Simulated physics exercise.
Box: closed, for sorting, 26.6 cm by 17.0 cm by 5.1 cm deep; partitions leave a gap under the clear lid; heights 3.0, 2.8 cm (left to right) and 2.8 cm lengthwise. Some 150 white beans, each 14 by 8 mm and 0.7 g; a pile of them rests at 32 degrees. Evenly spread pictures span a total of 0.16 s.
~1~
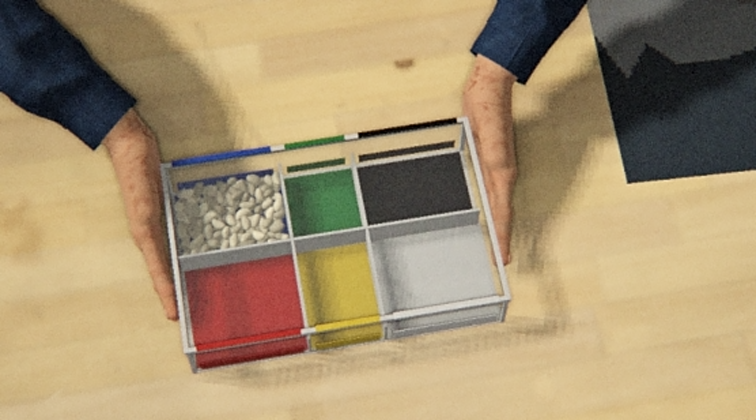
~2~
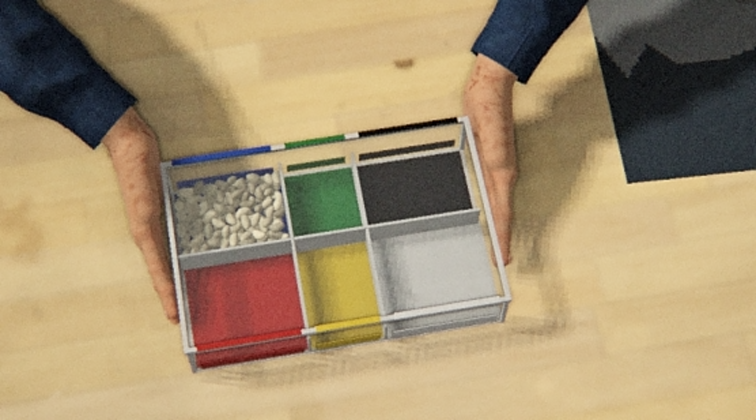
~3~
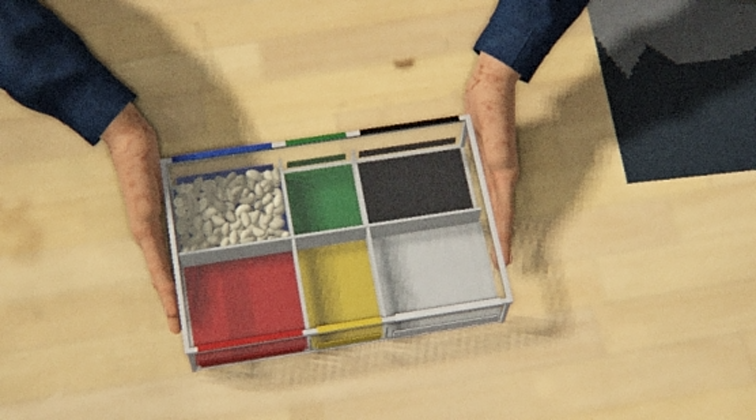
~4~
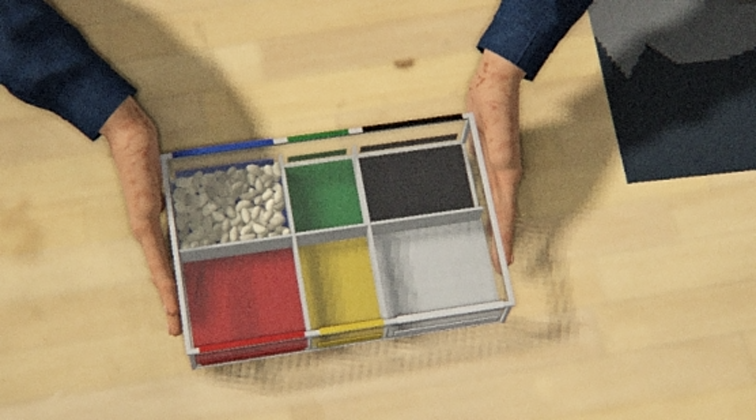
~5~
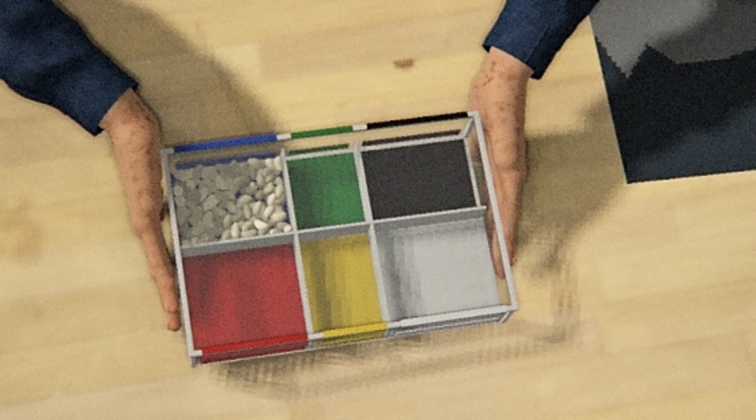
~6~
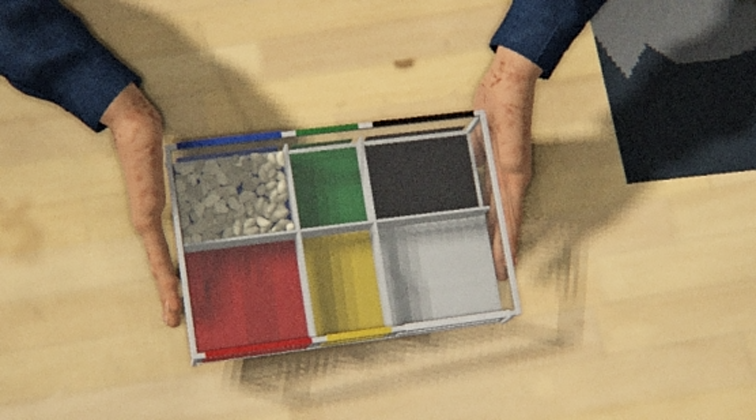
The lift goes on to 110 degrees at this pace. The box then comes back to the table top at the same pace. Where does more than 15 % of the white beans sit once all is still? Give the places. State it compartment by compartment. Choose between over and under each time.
Red: Over. Blue: Under. Green: Under. Yellow: Over. White: Over. Black: Under.
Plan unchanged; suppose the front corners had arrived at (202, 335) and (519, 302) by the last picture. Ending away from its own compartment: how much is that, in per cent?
I'd say close to 95 in a hundred.
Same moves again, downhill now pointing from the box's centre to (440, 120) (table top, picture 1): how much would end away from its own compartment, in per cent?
Something like 40 per cent of the pieces.
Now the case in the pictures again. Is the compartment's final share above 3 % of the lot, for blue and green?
For blue, it does; for green, it does not.
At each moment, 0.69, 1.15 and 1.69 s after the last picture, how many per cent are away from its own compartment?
Roughly 55, 95, 95.
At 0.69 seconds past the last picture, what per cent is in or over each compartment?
In per cent: Red 25, blue 45, green 0, yellow 20, white 5, black 0.
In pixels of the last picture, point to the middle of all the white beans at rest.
Resting centre estimate: Around (335, 323).
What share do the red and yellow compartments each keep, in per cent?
The red one gets 30 per cent and the yellow one 35 per cent.
Then, 0.69 s after the last picture, tilt 110 degrees; red 25 %, blue 45 %, yellow 20 %, white 5 %.
Then, 1.15 s after the last picture, tilt 49 degrees; red 30 %, blue 5 %, yellow 35 %, white 25 %.
Then, 1.69 s after the last picture, tilt 0 degrees; red 30 %, blue 5 %, yellow 35 %, white 25 %.
In the end, red 30 %, blue 5 %, green 0 %, yellow 35 %, white 25 %, black 0 %.
